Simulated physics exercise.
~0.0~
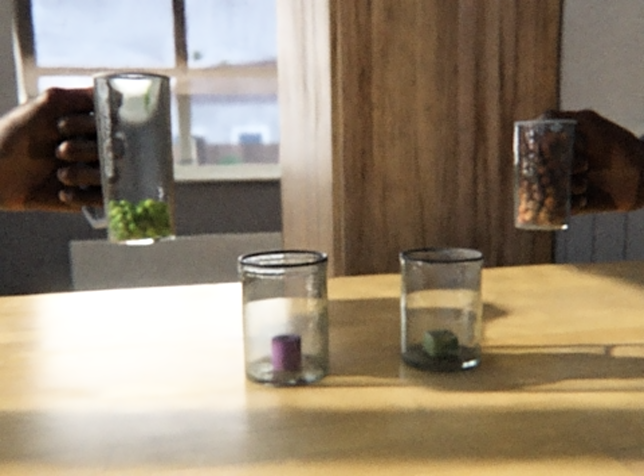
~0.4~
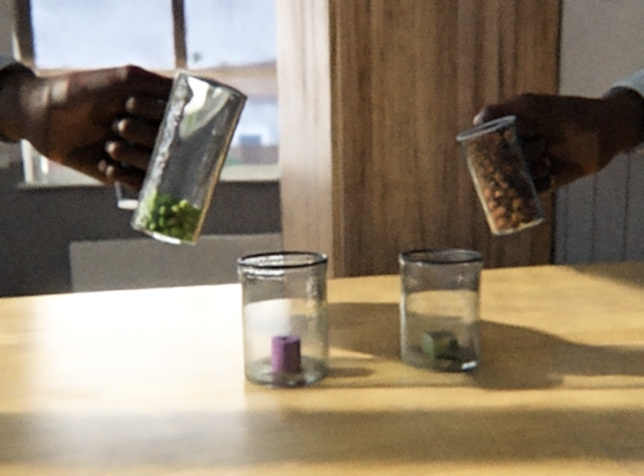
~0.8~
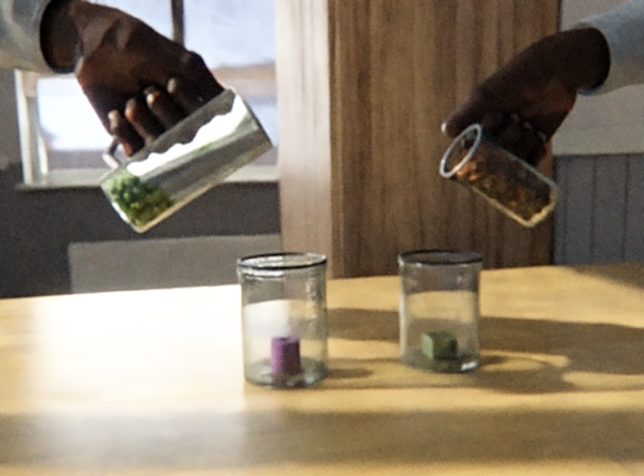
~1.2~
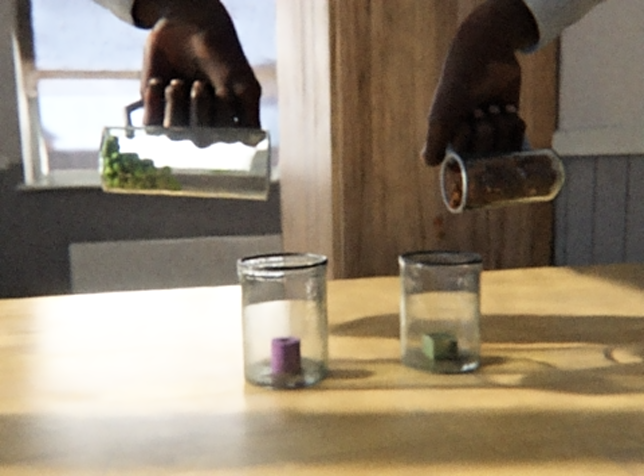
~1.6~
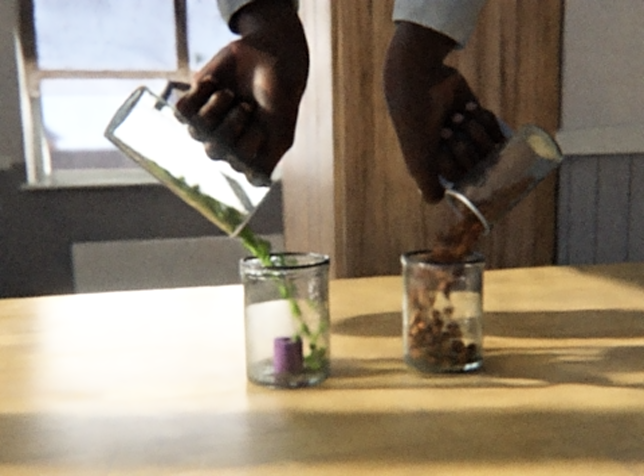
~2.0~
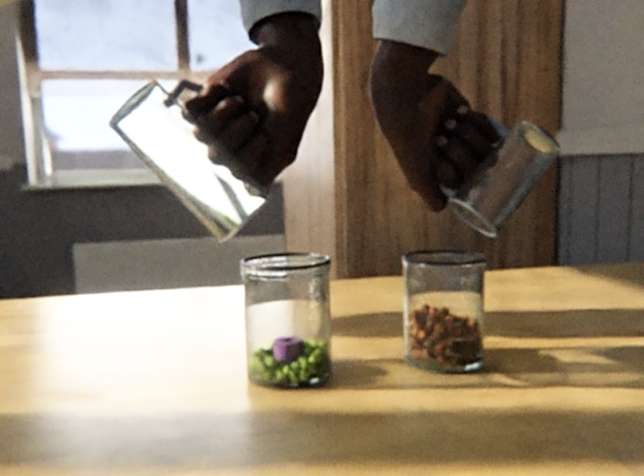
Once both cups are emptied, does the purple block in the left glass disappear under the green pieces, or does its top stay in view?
The top of the purple block stays in view above the green pieces, while the green block in the right glass is covered by the brown ones.
